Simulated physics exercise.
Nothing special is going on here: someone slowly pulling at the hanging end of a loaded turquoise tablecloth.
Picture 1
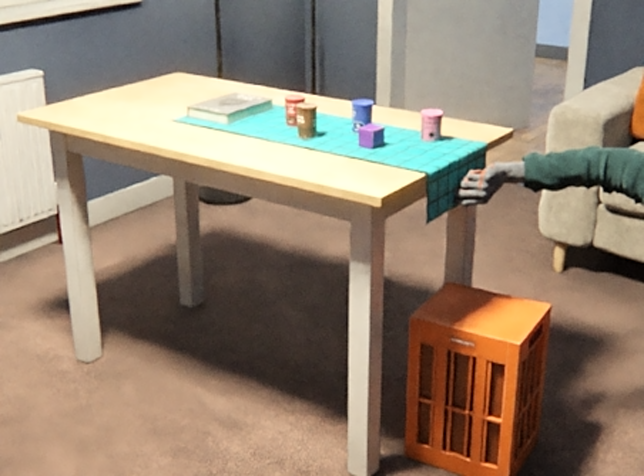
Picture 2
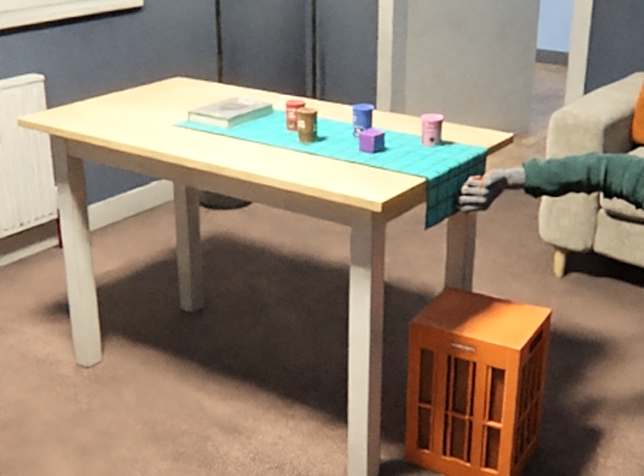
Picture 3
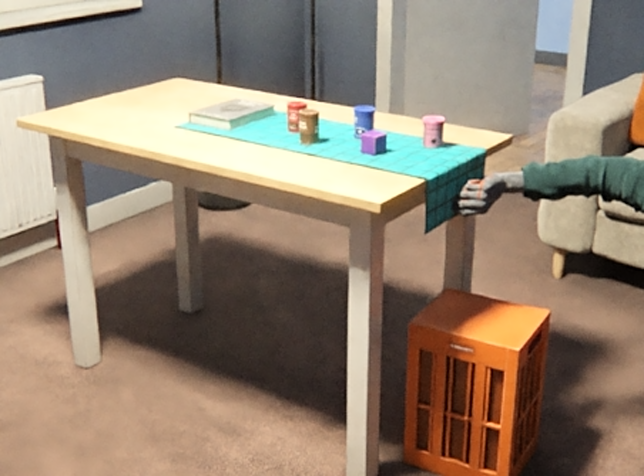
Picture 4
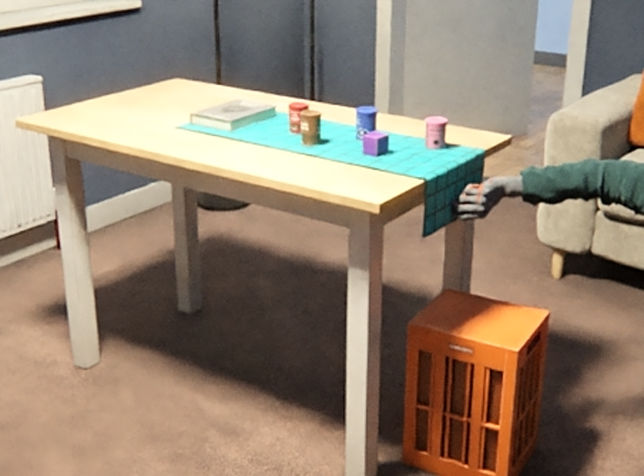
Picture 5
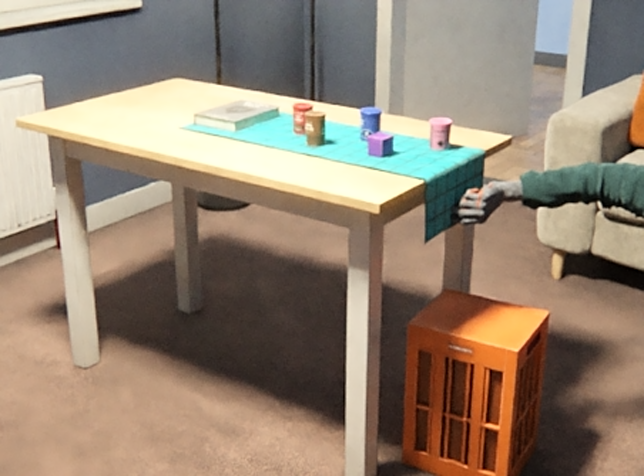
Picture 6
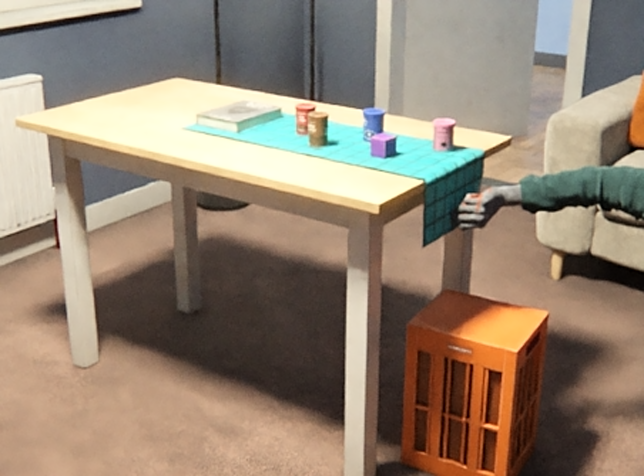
Turquoise tablecloth sliding slightly right as a gloved hand slowly pulls its hanging end, carrying four cans and a purple cube along.
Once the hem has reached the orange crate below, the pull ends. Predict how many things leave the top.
Fallen count: Two.
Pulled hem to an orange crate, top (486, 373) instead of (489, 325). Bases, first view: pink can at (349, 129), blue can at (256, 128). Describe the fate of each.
The pink can is lost, the blue can stays put.
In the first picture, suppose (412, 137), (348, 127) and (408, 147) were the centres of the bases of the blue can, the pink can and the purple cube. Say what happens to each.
Here's how it goes: The blue can leaves the top, the pink can remains in place and the purple cube leaves the top.
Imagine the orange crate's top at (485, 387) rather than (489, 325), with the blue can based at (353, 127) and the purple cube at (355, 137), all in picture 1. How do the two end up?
Here's what happens: The blue can leaves its perch, the purple cube leaves its perch.
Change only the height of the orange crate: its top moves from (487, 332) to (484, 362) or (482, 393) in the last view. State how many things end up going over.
3 and 4.
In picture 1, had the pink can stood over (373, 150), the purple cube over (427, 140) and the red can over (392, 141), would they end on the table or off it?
Note - pink can lost, purple cube lost, red can lost.
Early on, hem near (452, 278); pink can gone.
Midway, hem on the crate; pink can and purple cube gone.
Finally, hem on the crate; pink can and purple cube gone. It carries off two.
